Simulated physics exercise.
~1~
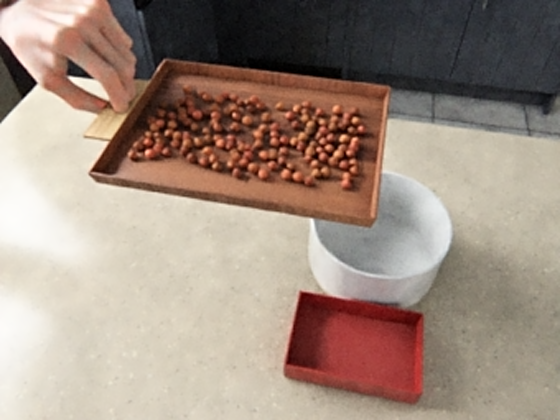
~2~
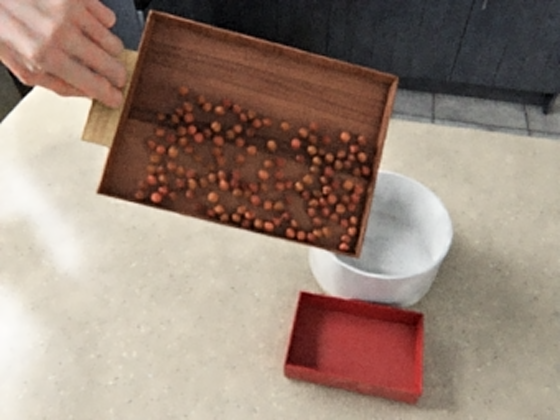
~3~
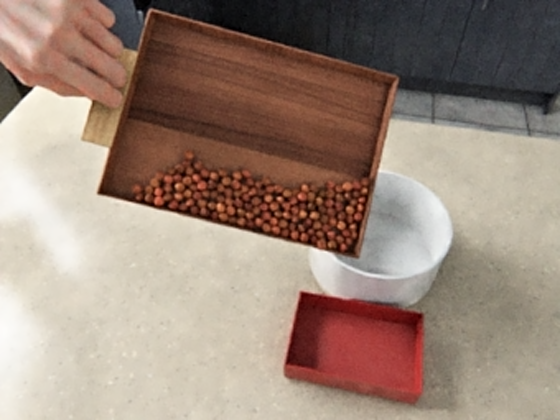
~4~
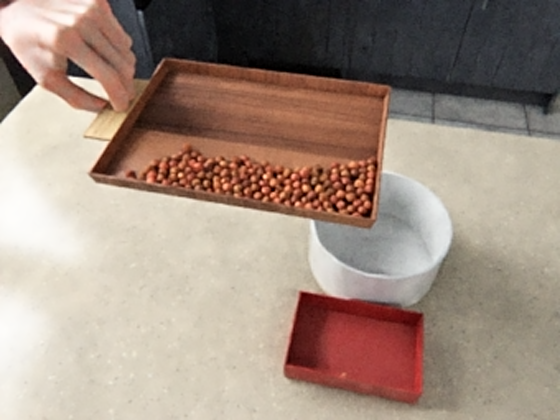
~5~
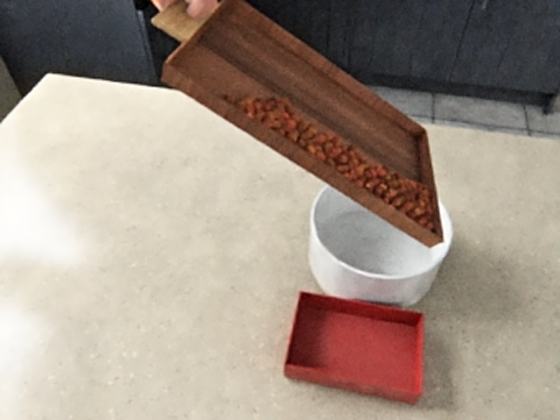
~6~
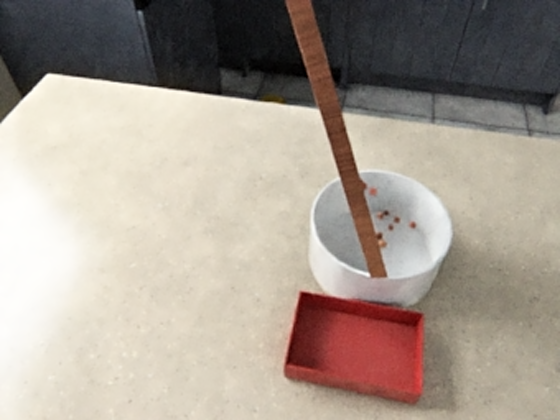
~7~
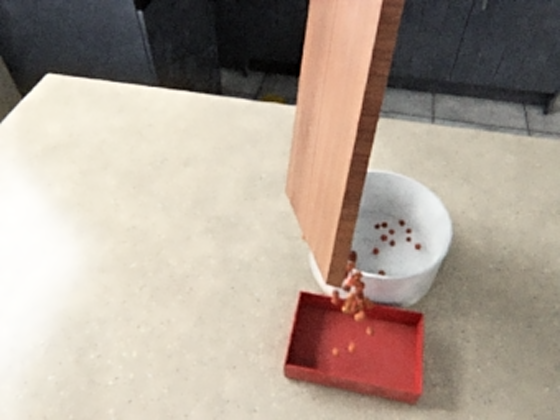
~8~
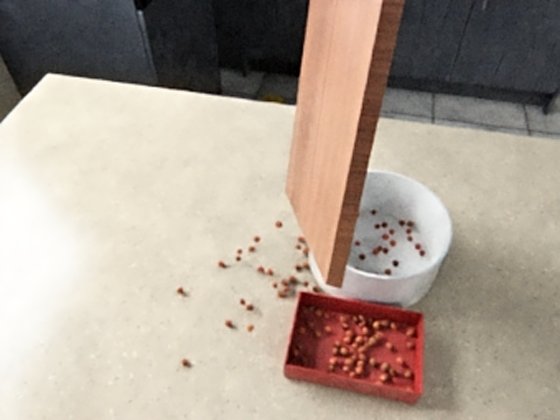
A hand tilted a wooden tray of small reddish-brown balls, leveled it, then moved it right and tipped it steeply, spilling them into a white pot and a red tin, with the rest scattered across the counter as the tray ended up empty.
